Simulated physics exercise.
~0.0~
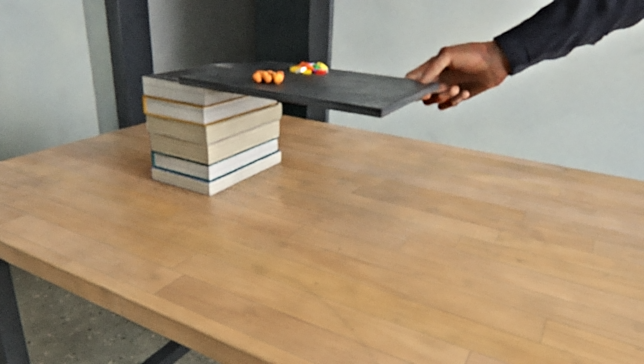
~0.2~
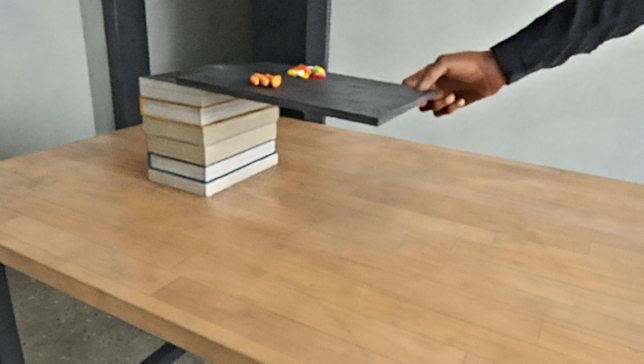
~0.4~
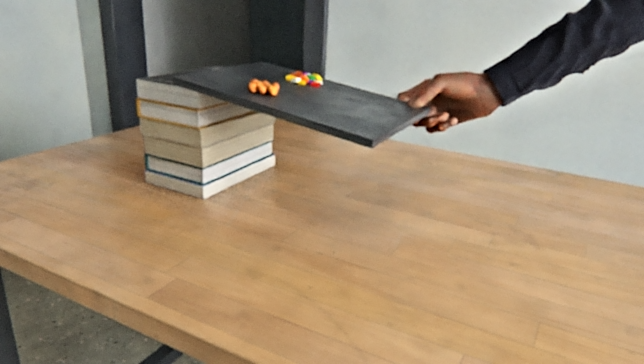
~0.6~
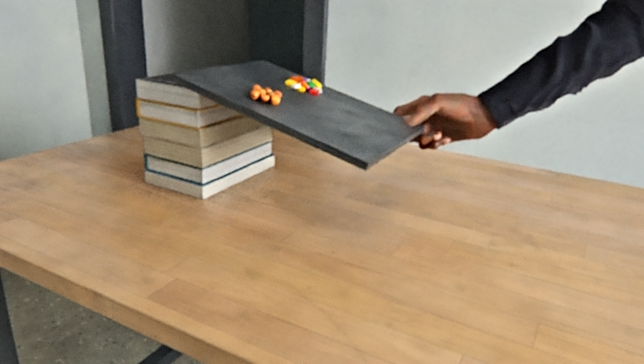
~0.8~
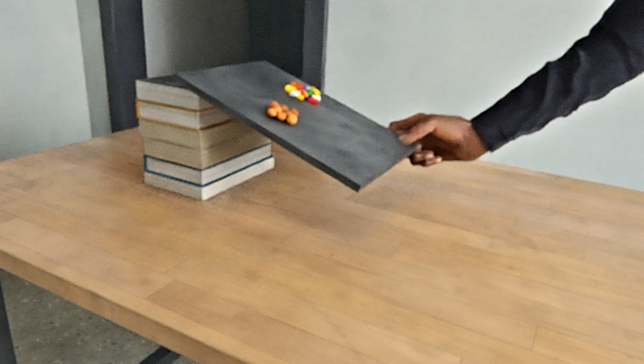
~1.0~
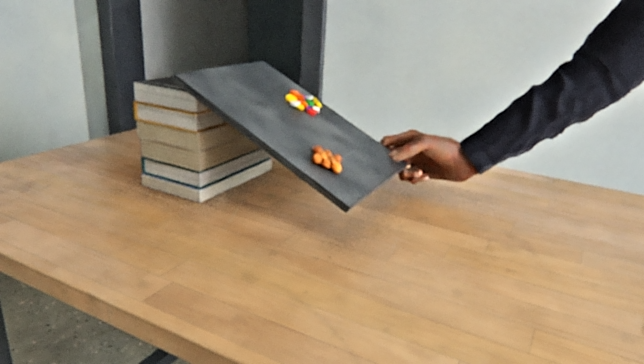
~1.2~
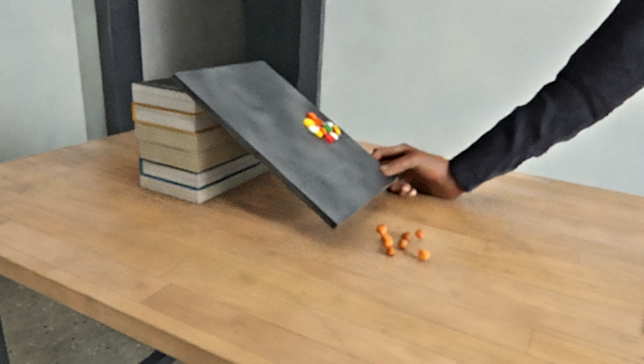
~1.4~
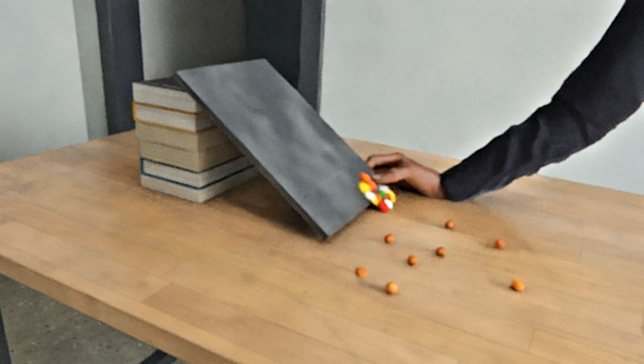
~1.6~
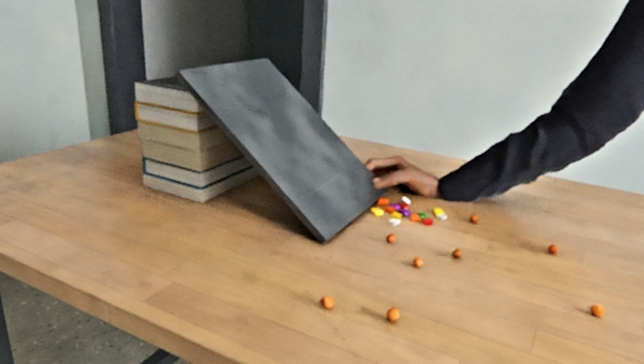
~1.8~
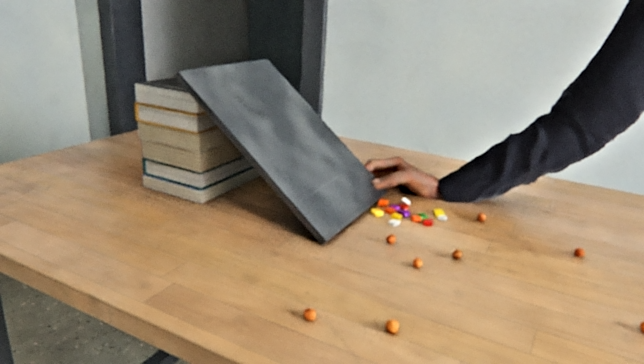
A hand lowered one end of a dark board propped on a stack of books until it rested on the wooden table, and the orange balls slid off first and scattered far, while the colorful candies followed and stopped near its foot.
